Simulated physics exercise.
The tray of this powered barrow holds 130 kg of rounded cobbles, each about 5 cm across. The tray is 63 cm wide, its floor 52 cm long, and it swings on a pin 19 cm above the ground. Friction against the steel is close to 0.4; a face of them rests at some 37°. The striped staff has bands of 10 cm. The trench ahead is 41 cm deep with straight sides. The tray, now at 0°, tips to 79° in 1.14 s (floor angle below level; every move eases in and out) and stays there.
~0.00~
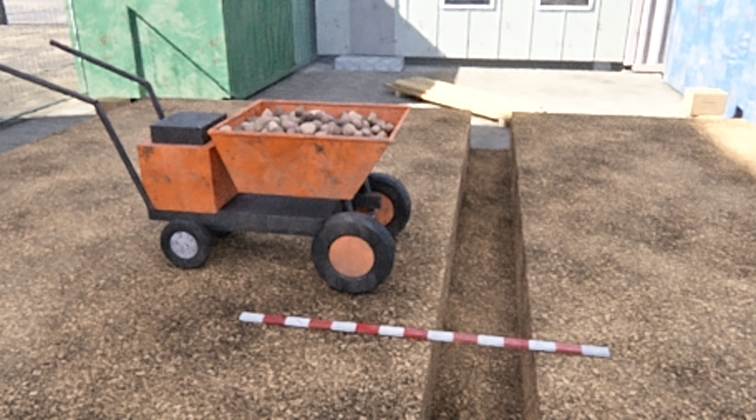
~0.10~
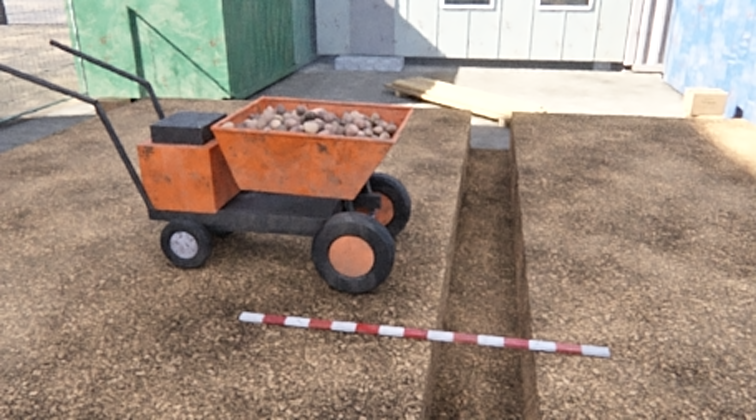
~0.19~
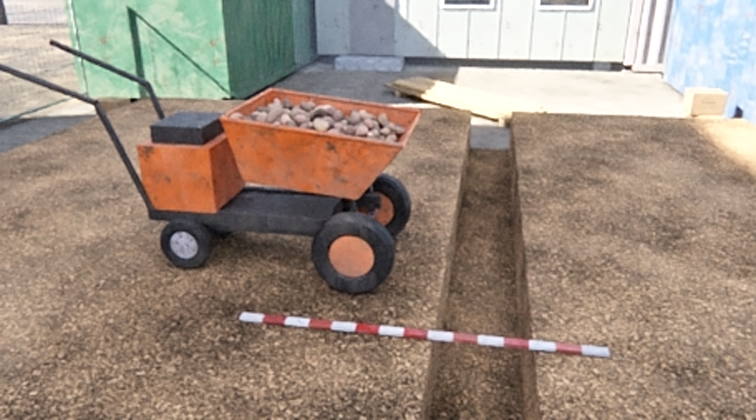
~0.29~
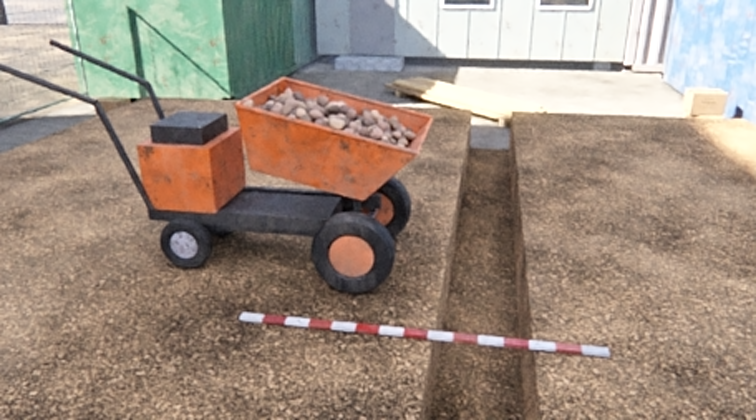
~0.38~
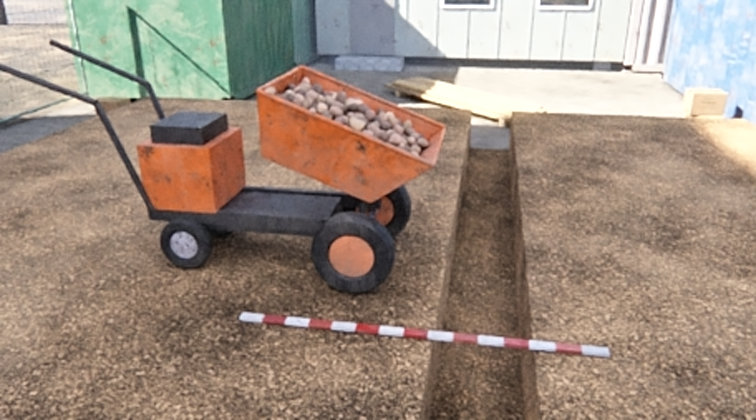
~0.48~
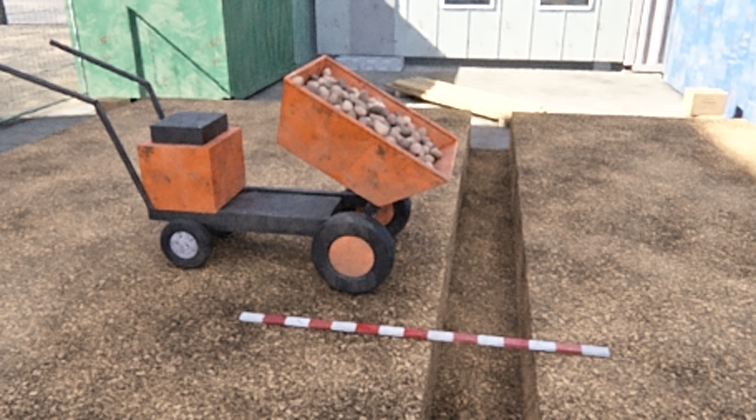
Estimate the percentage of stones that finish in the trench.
About 73 per cent.
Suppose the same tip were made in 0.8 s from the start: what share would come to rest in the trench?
Then about 65 per cent.
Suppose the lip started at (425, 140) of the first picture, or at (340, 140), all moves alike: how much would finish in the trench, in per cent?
About 35 and 100 per cent.
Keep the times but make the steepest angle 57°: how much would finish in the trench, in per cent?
It would be near 35 per cent.
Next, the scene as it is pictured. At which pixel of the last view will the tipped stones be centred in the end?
Their middle is at about (504, 327).
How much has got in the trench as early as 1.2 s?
About 35 per cent by then.
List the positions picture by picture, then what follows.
The tray is at 0°, its lip at (390, 141); the top of the load is at (309, 116), in the first frame.
Lip at (393, 142), floor tilted 2°, highest stones at (302, 114); the stones move at 0.3 m/s on average, in the second frame.
The tray is at 6°, its lip at (403, 146); the top of the load is at (302, 109); the stones move at 0.5 m/s on average, in the third frame.
The tray is at 13°, its lip at (417, 154); the top of the load is at (300, 100); the stones move at 0.7 m/s on average, in the fourth frame.
The tray is at 21°, its lip at (433, 165); the top of the load is at (312, 91); the stones move at 0.8 m/s on average, in the fifth frame.
The tray is at 30°, its lip at (449, 181); the top of the load is at (324, 82); the stones move at 0.9 m/s on average, in the sixth frame.
After 0.9 s the floor is at 67°; 99 % in the tray, 1 % in the trench; the foremost stones are at (503, 245).
After 1.2 s the floor is at 79°; 46 % in the tray, 35 % in the trench, 20 % past the trench; the foremost stones are at (626, 279).
After 1.6 s the floor is at 79°; 15 % in the tray, 58 % in the trench, 28 % past the trench; the foremost stones are at (725, 282).
After 3.5 s the floor is at 79°; 0 % in the tray, 73 % in the trench, 27 % past the trench; the foremost stones are past the picture's edge.
